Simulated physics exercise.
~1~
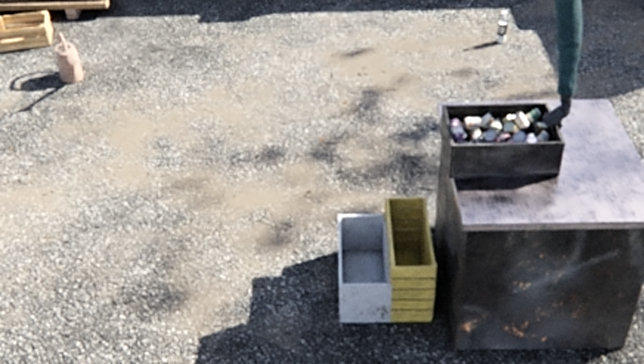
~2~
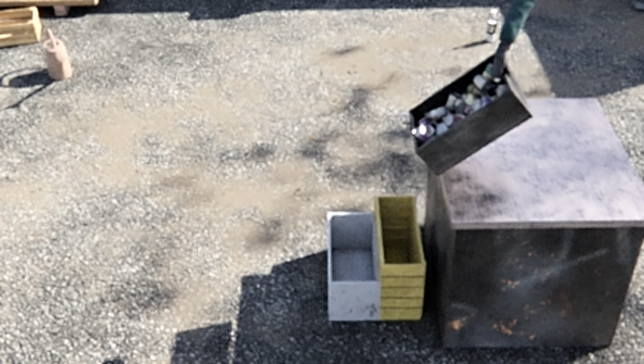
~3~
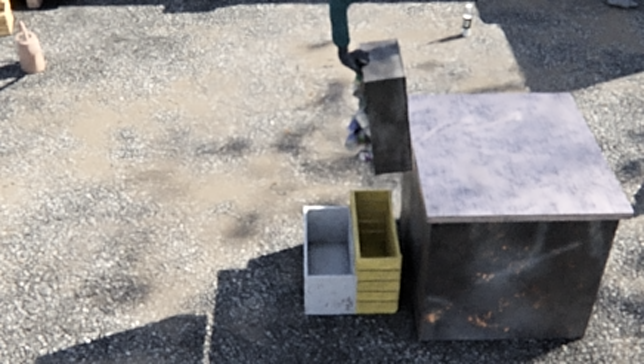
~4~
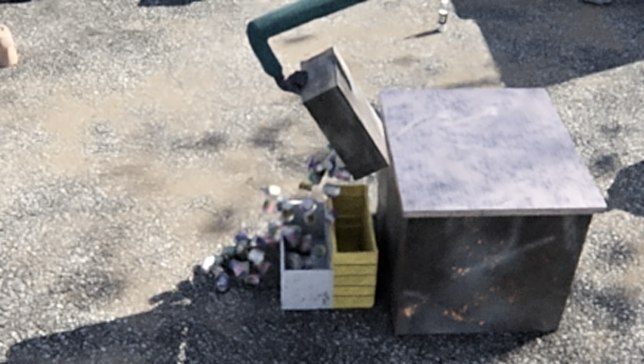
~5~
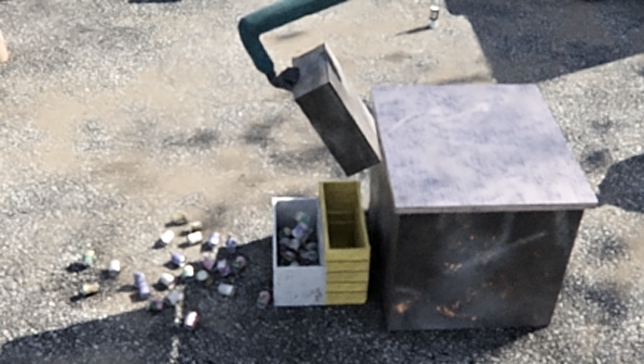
In the video, a teal mechanical arm lifts a black box of small tins off a bench and tips it leftward over a yellow trough and a white box, spilling the tins until some lie in the white box and many are scattered on the gravel to its left.
